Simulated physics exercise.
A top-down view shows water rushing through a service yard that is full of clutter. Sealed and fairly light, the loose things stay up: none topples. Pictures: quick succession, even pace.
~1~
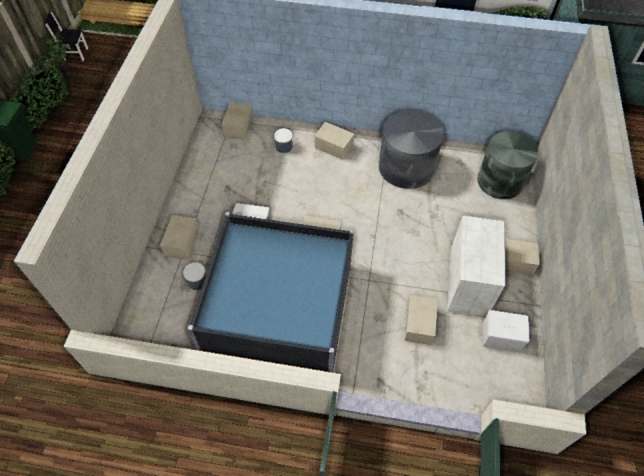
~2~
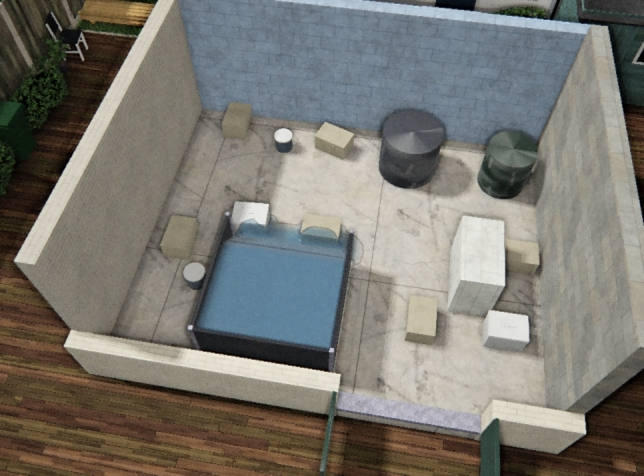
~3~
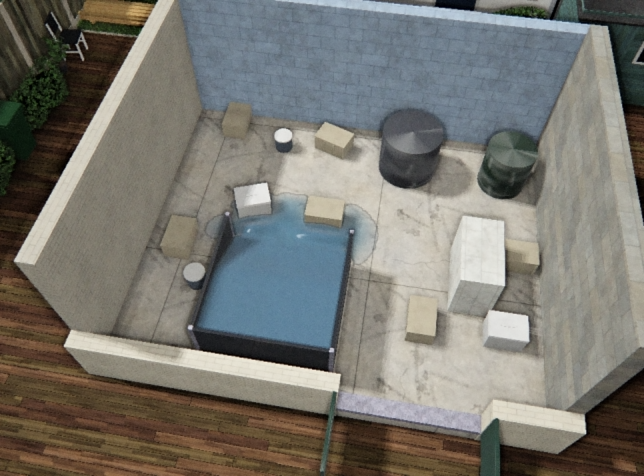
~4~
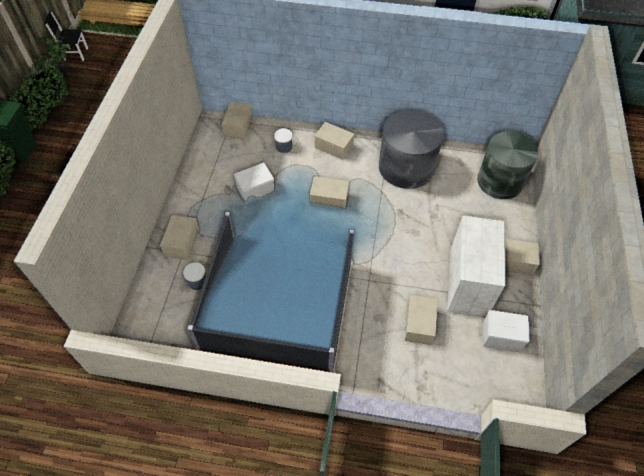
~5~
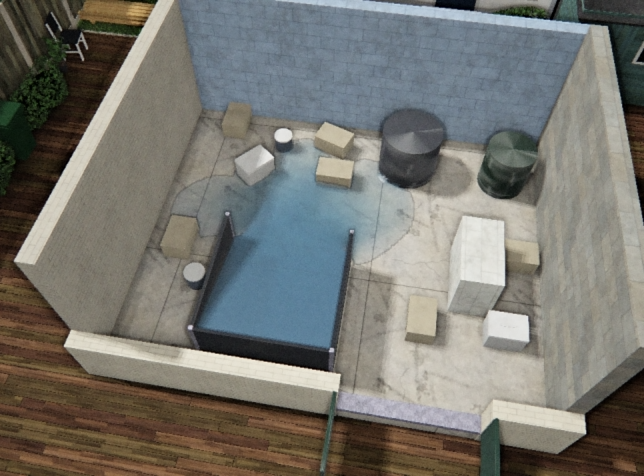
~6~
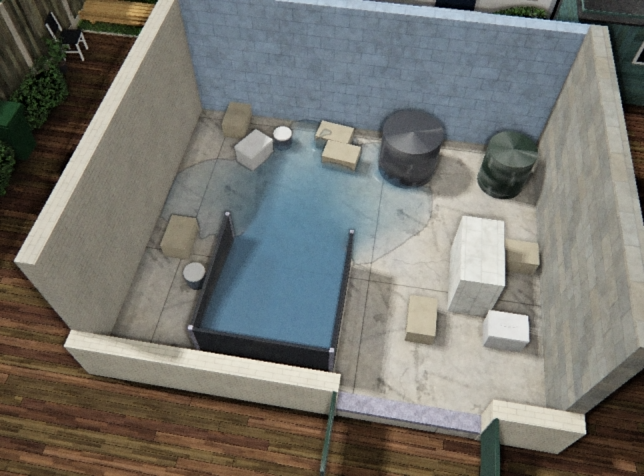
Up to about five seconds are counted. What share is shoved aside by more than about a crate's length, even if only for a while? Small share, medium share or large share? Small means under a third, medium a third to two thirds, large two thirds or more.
A large share.
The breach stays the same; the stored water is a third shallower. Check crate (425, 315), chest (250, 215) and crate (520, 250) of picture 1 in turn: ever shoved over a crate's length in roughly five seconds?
Fell short, went the distance, fell short.
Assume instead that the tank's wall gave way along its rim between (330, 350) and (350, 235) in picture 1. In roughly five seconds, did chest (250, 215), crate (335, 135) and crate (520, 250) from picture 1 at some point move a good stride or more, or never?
Taking them in order, short of it, short of it, covered the distance.
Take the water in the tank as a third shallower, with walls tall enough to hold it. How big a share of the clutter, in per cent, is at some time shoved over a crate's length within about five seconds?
Something like 50 in a hundred of them.
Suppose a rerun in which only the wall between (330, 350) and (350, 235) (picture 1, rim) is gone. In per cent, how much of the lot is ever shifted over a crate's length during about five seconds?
I'd put it at about 30 percent.
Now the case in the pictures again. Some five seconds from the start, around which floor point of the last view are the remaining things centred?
Roughly at (309, 272).
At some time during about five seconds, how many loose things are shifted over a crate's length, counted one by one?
The total is 7.
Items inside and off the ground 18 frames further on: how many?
Well, I'd say 5.
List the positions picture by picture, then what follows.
The first picture shows a crate at (321, 228) rests on the ground; a chest at (250, 215) rests on the ground; 0 of 10 have shifted.
The second picture shows a crate at (321, 226), on the bottom, close to its start; a chest at (250, 213), on the bottom, close to its start; 1 of 10 have shifted.
The third picture shows a crate at (325, 208), on the bottom, a stride from its start; a chest at (252, 195), on the bottom, a stride from its start; 2 of 10 have shifted.
The fourth picture shows a crate at (330, 188) rests on the ground, a stride from its start; a chest at (254, 176), on the bottom, a stride from its start; 2 of 10 have shifted.
The fifth picture shows a crate at (335, 168) rests on the ground, a stride from its start; a chest at (254, 159), on the bottom, a stride from its start; 2 of 10 have shifted.
The sixth picture shows a crate at (342, 151) rests on the ground, far from its start; a chest at (254, 143), on the bottom, far from its start; 4 of 10 have shifted.
A moment on, 3 of 10 are well off their spots; 2 afloat.
Next, 4 of 10 are well off their spots; 5 afloat.
Later, 5 of 10 are well off their spots; 5 afloat.
In the end, 7 of 10 are well off their spots, and 7 have been at some point; 6 afloat.
